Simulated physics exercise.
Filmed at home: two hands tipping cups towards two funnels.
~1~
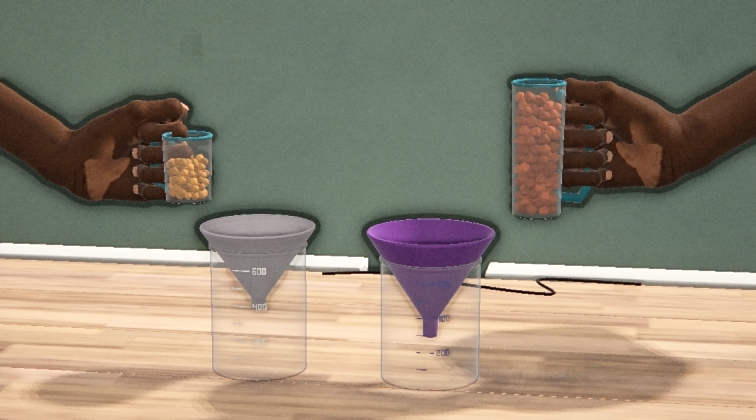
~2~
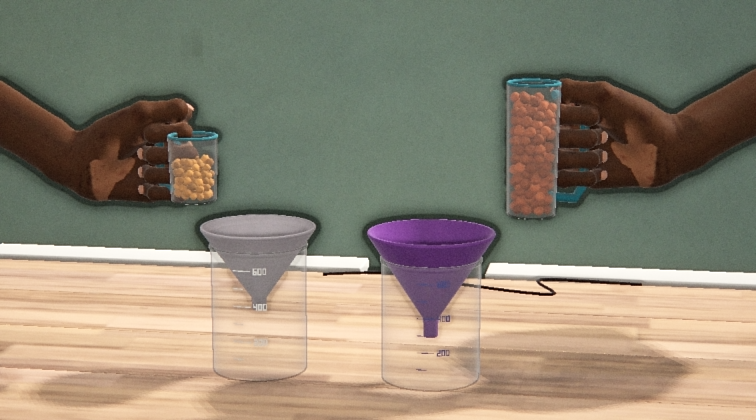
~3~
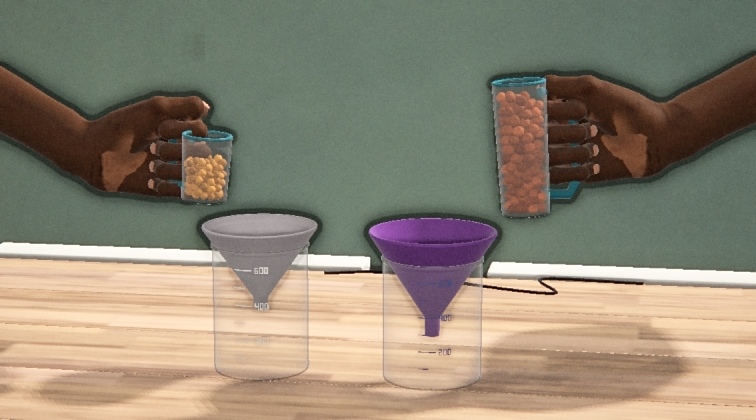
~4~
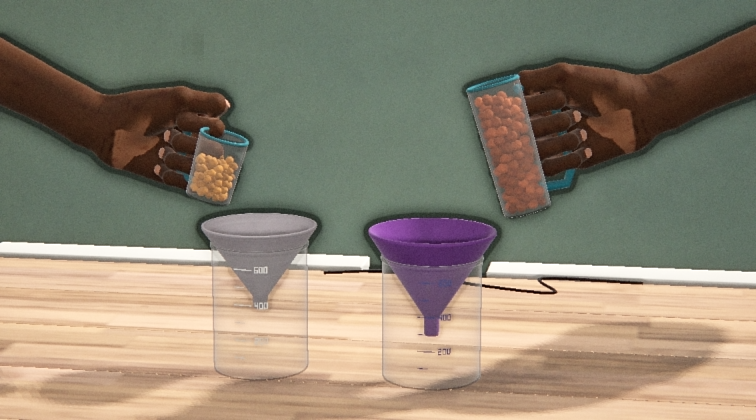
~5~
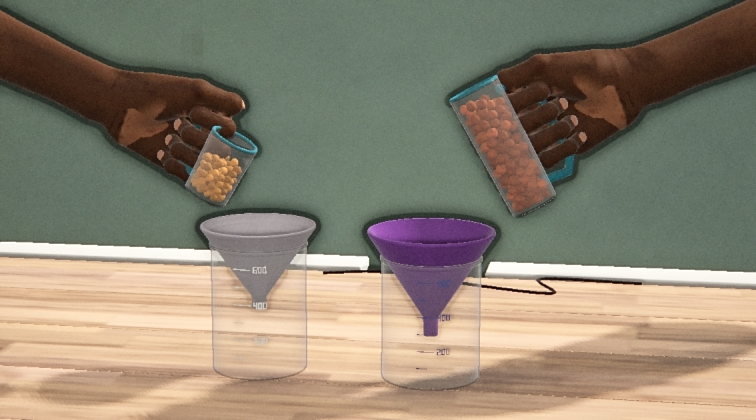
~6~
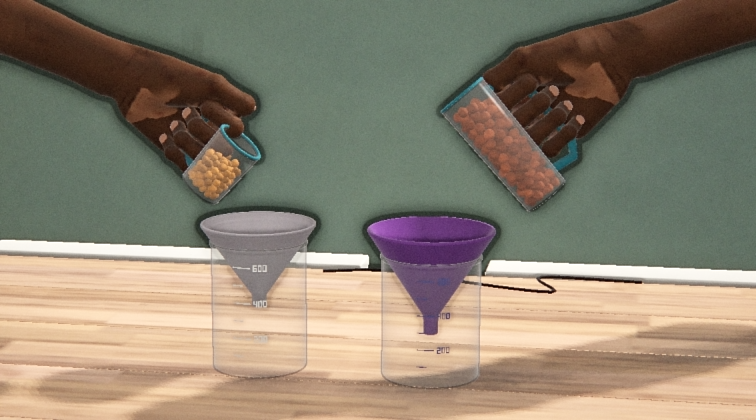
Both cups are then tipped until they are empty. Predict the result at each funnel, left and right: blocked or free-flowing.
Prediction - left funnel: Blocked, right funnel: Blocked.
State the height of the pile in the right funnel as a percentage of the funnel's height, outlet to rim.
Pretty much 85 in a hundred, give or take.
Then, 0.29 s after the last picture, left, all still in the cup; right, all still in the cup.
Then, 0.66 s after the last picture, left, all still in the cup; right, nearly all still in the cup, a stray few in or over the funnel.
Then, 1.05 s after the last picture, left, most still in the cup, about a quarter in or over the funnel; right, nearly all still in the cup, a small part in or over the funnel.
By the end, left, nearly all stuck in the funnel, a stray few down in the jar; right, all stuck in the funnel, none down in the jar.
